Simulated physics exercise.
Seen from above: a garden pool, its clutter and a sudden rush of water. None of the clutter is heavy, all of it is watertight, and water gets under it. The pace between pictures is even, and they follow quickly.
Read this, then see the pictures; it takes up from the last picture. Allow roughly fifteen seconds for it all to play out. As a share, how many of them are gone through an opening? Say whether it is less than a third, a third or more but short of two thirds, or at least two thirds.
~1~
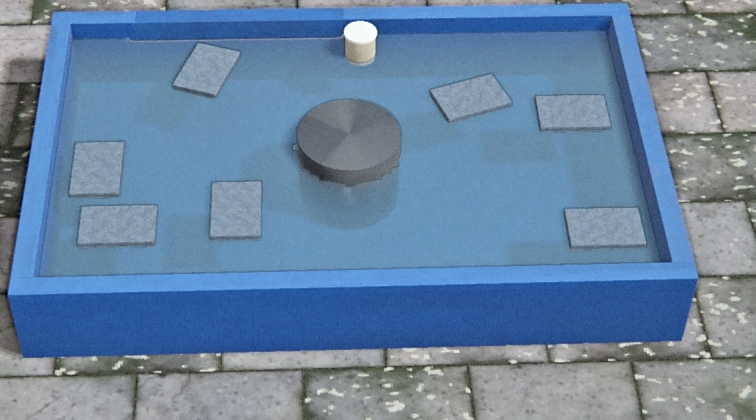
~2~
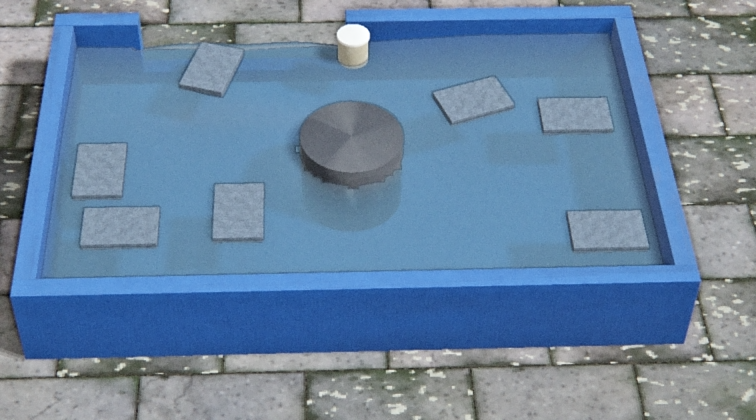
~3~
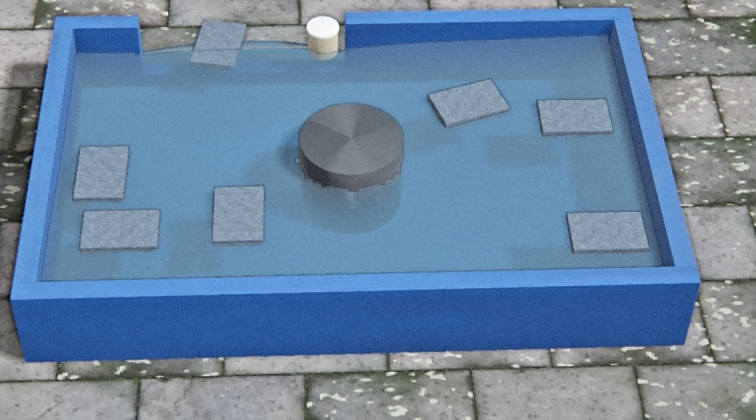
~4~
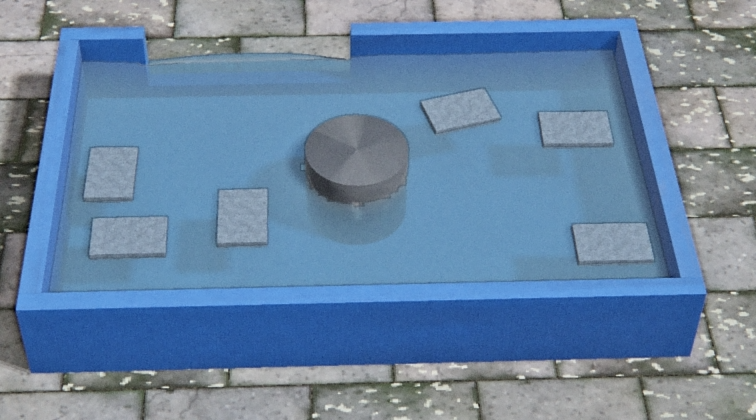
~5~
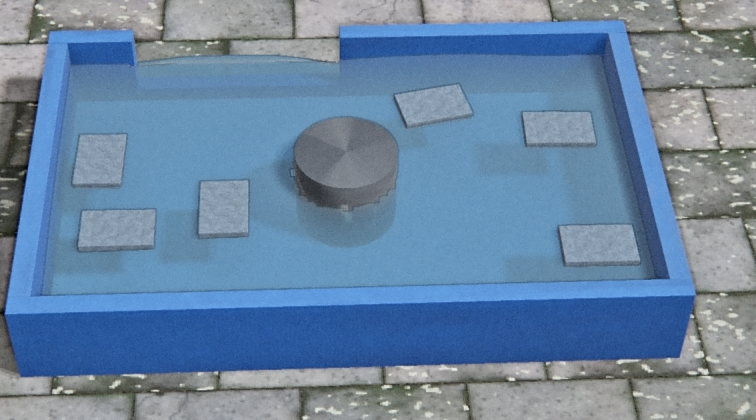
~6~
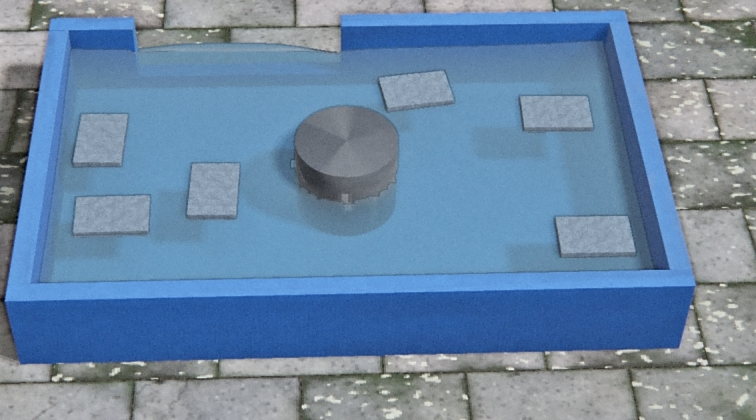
It is going to be at or above two thirds.
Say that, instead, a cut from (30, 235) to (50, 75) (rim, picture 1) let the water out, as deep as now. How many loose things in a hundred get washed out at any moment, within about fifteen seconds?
I'd put it near 60 per cent.
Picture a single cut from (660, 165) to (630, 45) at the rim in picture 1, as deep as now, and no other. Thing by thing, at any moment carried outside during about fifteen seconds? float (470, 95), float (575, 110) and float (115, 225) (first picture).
For the three items in order: Escaped, escaped, contained.
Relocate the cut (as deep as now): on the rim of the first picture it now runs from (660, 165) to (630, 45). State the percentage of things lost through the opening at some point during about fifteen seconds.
Around 50 per cent.
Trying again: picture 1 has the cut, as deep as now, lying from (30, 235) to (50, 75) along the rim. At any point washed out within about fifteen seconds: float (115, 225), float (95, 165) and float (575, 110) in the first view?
Item one gets away, item two gets away, item three doesn't escape.
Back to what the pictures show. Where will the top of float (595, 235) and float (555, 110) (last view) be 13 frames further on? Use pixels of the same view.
Estimated: (571, 241); (508, 107).
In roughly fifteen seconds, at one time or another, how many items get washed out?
That works out to 6.
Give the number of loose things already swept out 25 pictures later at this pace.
5.
A moment on, 2 of 8 are out; 6 afloat.
Next, 3 of 8 are out; 5 afloat.
Later, 5 of 8 are out; 3 afloat.
In the end, 6 of 8 are out; 2 afloat.
